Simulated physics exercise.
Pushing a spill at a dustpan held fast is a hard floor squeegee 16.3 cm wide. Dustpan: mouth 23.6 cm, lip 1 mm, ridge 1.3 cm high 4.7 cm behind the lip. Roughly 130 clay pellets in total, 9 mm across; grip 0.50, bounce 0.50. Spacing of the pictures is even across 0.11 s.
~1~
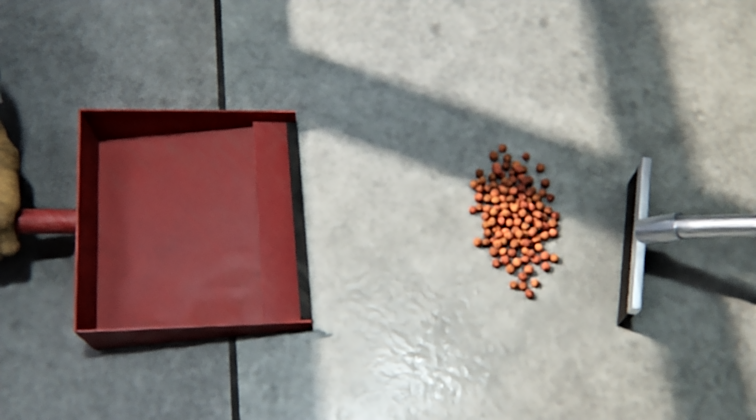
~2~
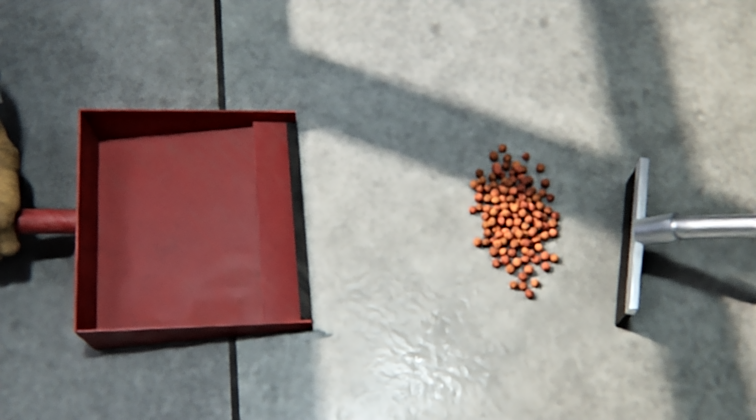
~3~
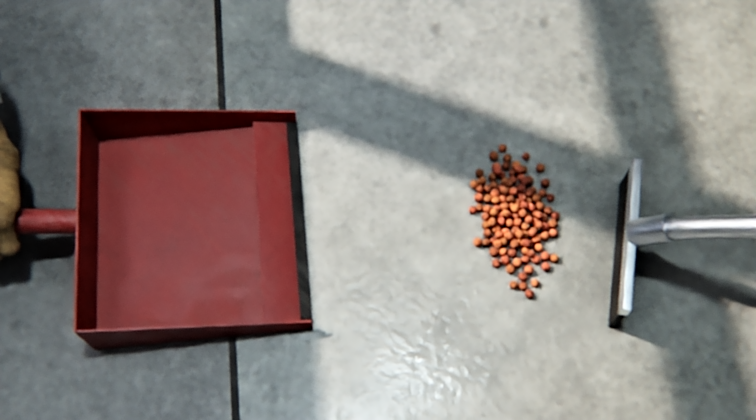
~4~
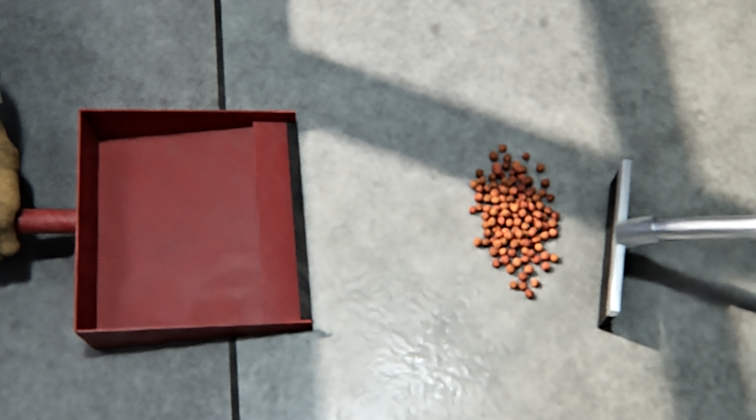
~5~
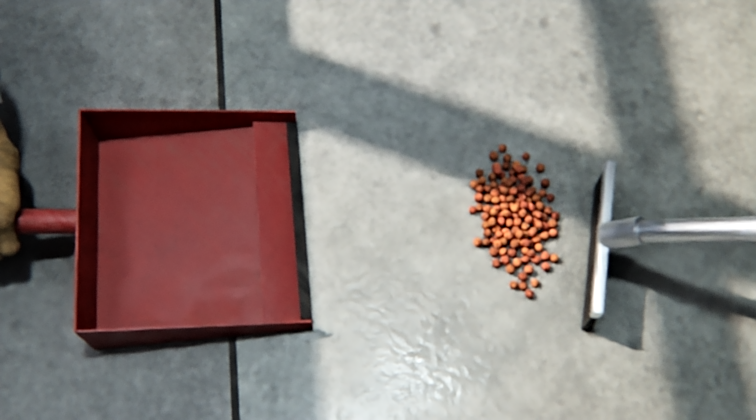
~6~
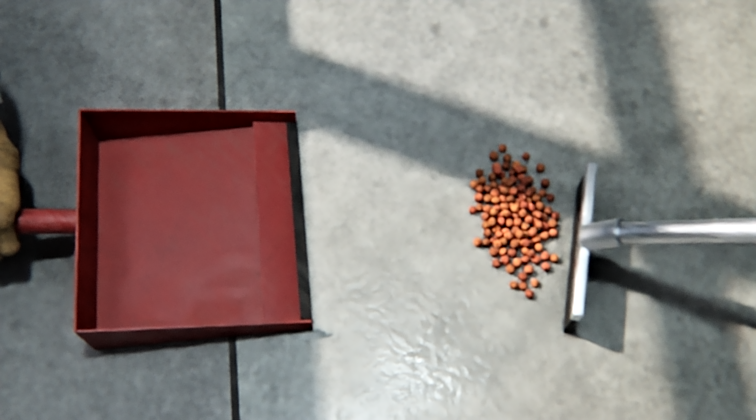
Grey concrete floor, a squeegee sliding slowly left up to a small pile of reddish-brown pellets, a red dustpan staying still.
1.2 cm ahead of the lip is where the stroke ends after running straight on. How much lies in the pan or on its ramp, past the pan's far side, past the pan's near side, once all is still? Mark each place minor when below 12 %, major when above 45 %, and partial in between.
Pan - partial; far side - minor; near side - minor.
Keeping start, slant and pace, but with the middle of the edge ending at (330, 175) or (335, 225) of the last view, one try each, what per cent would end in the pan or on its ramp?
Some 35 and 30 per cent.
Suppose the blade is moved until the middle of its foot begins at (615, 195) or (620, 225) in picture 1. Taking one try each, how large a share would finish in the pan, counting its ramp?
Around 45 percent, then around 30 percent.
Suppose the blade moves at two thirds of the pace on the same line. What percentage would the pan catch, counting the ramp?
Share: Near 10 %.
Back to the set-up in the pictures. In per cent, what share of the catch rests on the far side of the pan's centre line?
Share: Approx. 20 %.
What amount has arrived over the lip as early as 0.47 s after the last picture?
By that time, around 25 percent.
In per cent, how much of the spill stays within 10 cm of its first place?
I'd guess some 25 per cent.
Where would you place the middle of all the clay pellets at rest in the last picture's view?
Resting centre estimate: Around (310, 204).
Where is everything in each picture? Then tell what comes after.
In the first frame, blade from (634, 309) to (644, 166), moved 0.0 cm, 0 of the pieces shifted so far; middle of the pieces at (516, 216); pan at (182, 232).
In the second frame, blade from (631, 309) to (642, 166), moved 0.2 cm, 0 of the pieces shifted so far; middle of the pieces at (516, 216).
In the third frame, blade from (624, 310) to (635, 167), moved 0.9 cm, 0 of the pieces shifted so far; middle of the pieces at (516, 216).
In the fourth frame, blade from (613, 311) to (624, 168), moved 2.0 cm, 0 of the pieces shifted so far; middle of the pieces at (516, 216).
In the fifth frame, blade from (596, 313) to (609, 169), moved 3.7 cm, 0 of the pieces shifted so far; middle of the pieces at (516, 216).
In the sixth frame, blade from (576, 315) to (590, 171), moved 5.7 cm, 0 of the pieces shifted so far; middle of the pieces at (516, 216); pan at (182, 232).
Then, 0.14 s after the last picture, middle of the blade 15 cm from the lip; 0 % over the lip, far side 0 %, near side 0 %.
Then, 0.24 s after the last picture, middle of the blade 6 cm from the lip; 0 % over the lip, far side 0 %, near side 5 %.
Then, 0.47 s after the last picture, middle of the blade 3 cm from the lip; 25 % over the lip, far side 0 %, near side 5 %.
In the end, pan 25 %, far side 0 %, near side 5 %, in front of the lip or behind the blade 75 %.
